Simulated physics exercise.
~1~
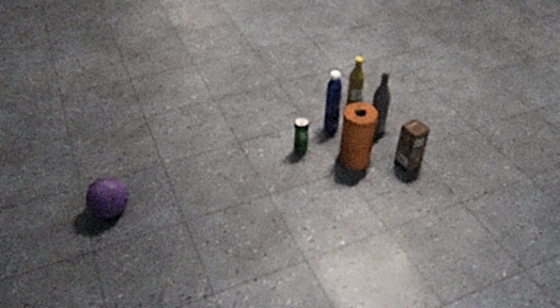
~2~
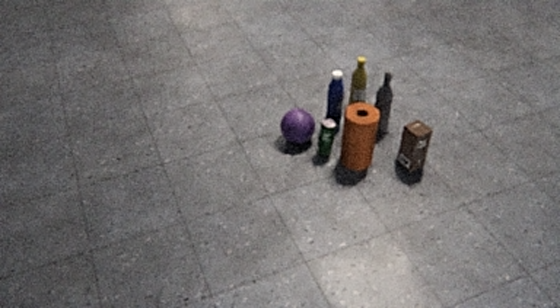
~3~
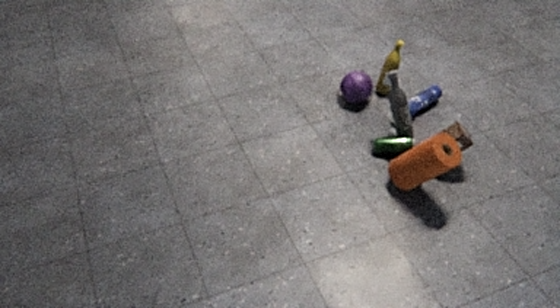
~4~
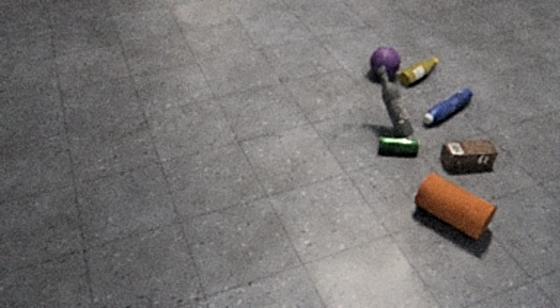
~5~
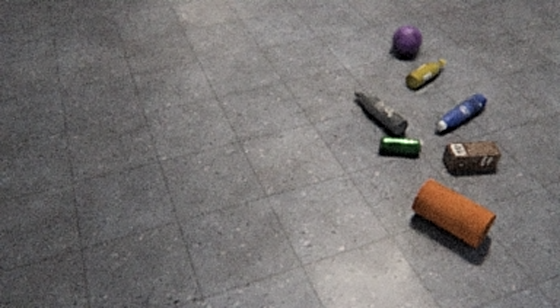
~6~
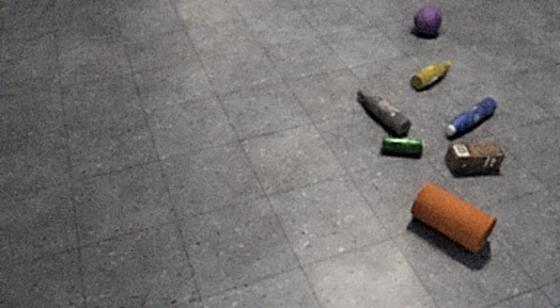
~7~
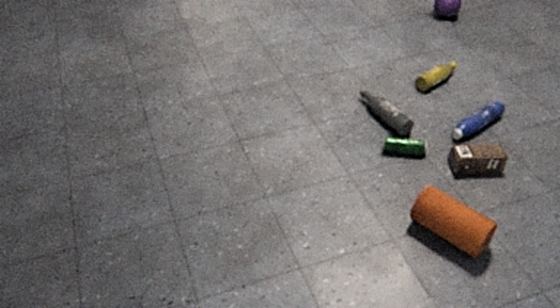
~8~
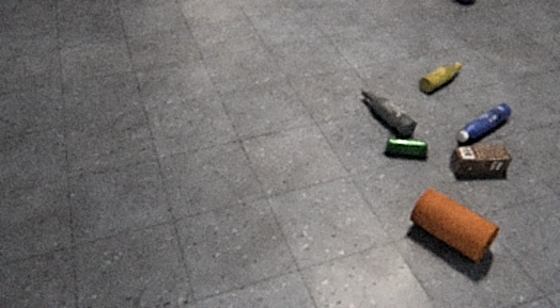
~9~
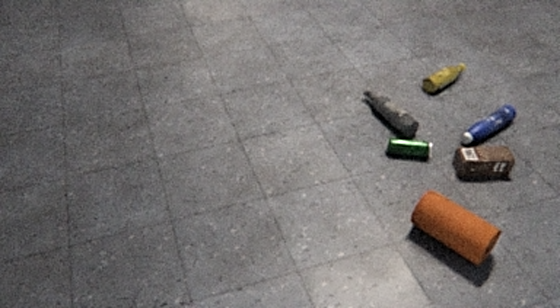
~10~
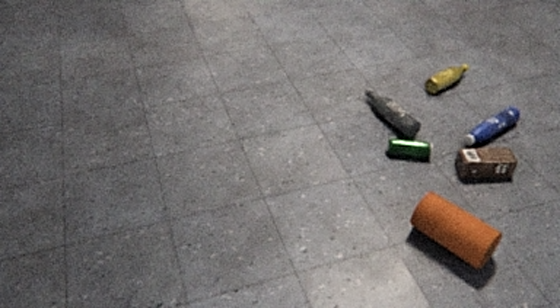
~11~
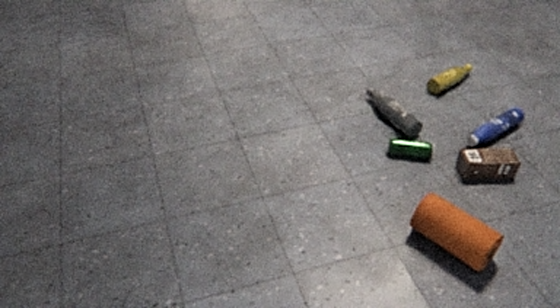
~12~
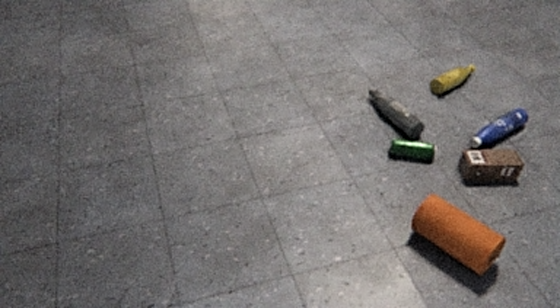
Purple ball rolling right into a cluster of bottles, can, carton and orange roll, toppling all six and rolling out of view.
